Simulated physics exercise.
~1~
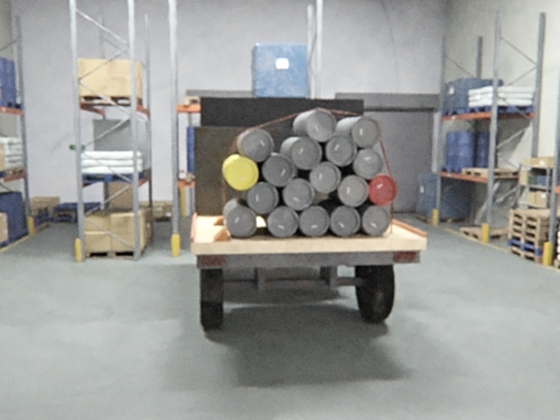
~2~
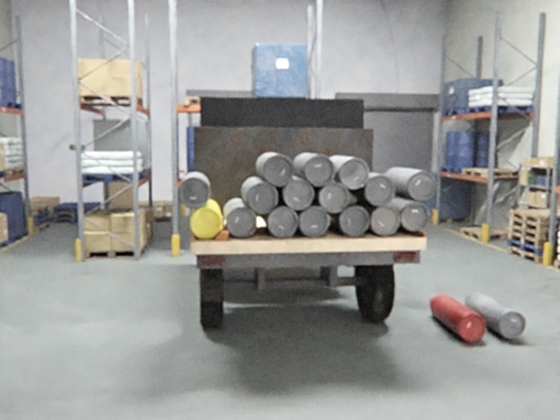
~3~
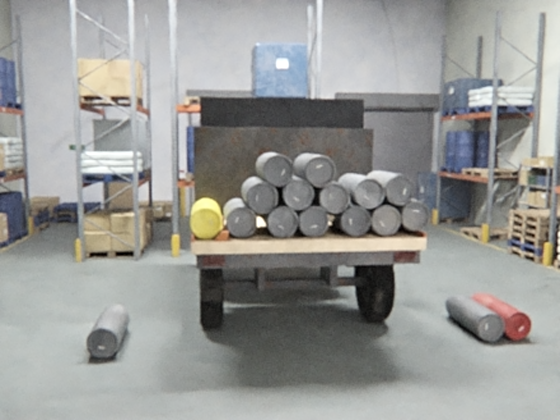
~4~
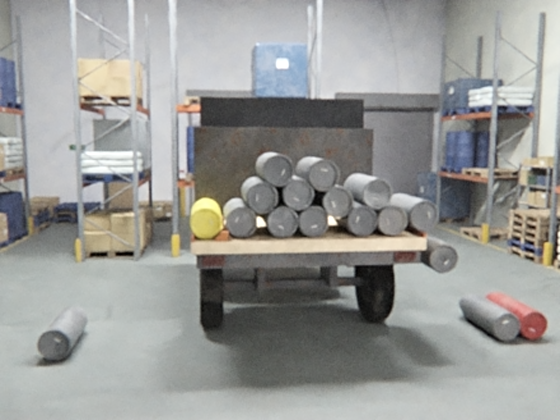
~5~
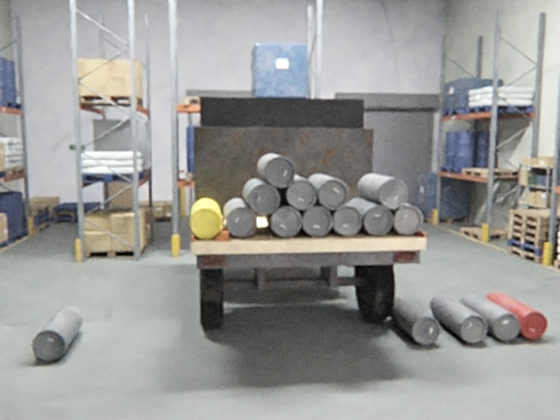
A stack of grey cylinders, with a yellow one on its left side and a red one on its right, sits strapped on a flatbed parked tail towards the viewer in a warehouse lined with loaded racks. The straps come away and the pile slumps outward. The yellow cylinder drops to the deck near the left edge, while the red and a grey one land on the floor at right. Another grey falls off the left side, and more follow on the right. Finally, the yellow remains on the deck beside a lower grey heap, and the red lies on the floor at right.
